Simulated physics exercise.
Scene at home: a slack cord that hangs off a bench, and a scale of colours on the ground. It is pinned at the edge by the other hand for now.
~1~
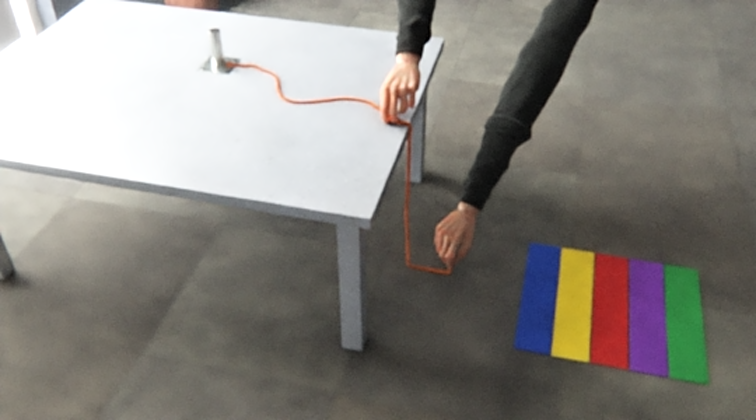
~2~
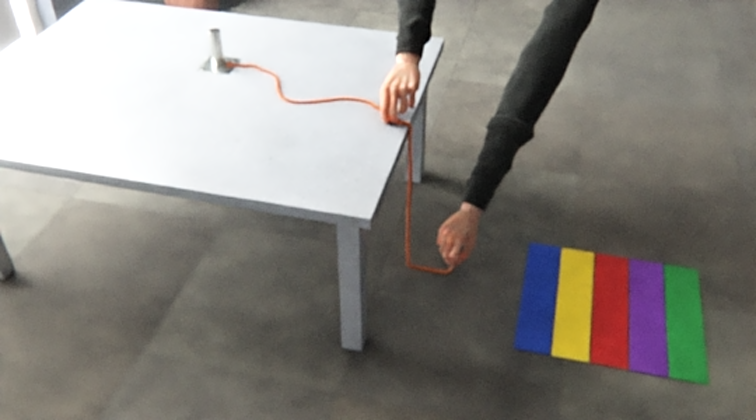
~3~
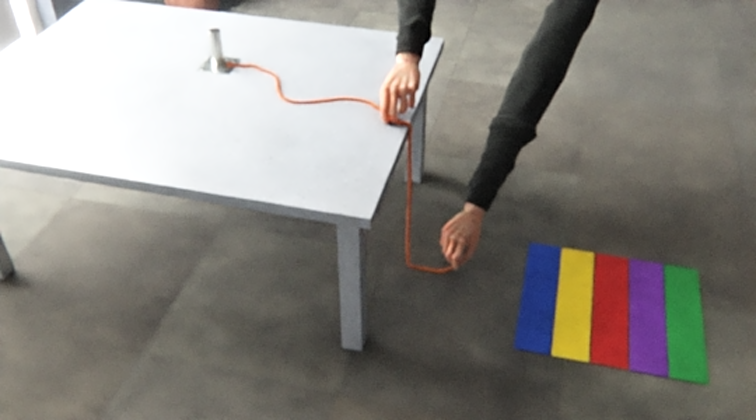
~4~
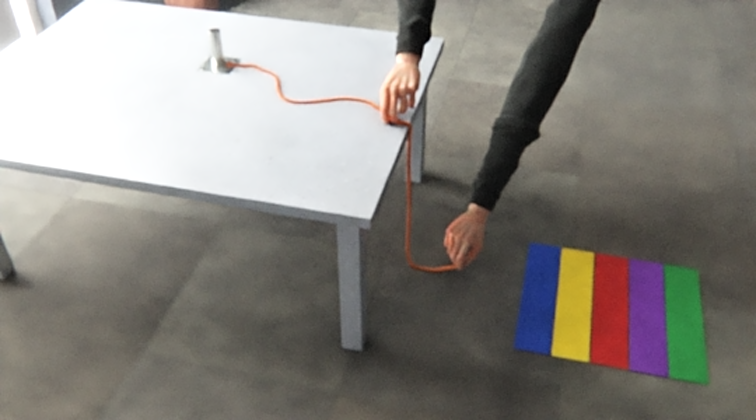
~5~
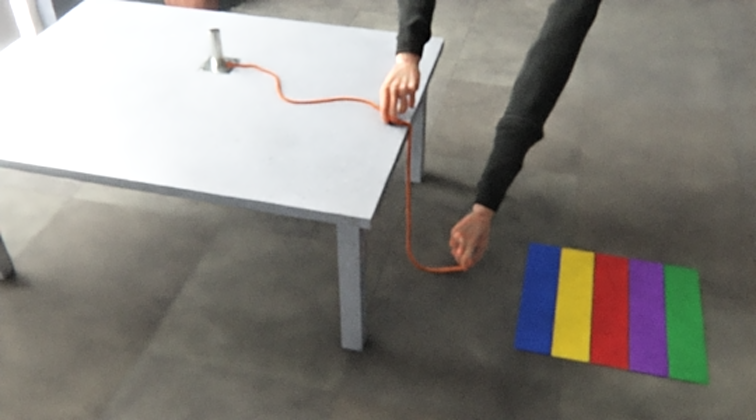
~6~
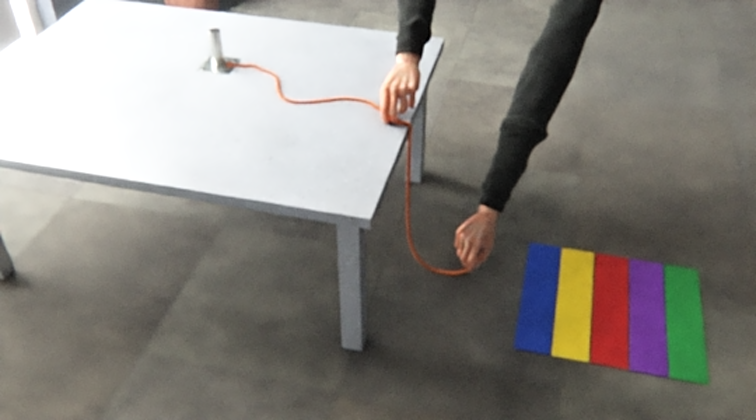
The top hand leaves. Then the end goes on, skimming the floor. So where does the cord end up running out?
Over red.
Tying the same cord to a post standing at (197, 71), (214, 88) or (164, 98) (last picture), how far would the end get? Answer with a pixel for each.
In order, near (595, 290), (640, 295) and (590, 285).
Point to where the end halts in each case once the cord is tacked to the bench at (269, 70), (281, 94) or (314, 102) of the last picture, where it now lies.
In order of the tries: About (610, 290), then (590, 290), then (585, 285).
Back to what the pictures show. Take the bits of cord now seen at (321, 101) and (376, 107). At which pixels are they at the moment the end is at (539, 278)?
Roughly (347, 102) for one and roughly (402, 118) for the other.
A little later, end near (539, 278); over blue.
Next, end near (588, 287); over yellow.
When it is tight, end near (616, 292); over red. The end stops over the red strip.
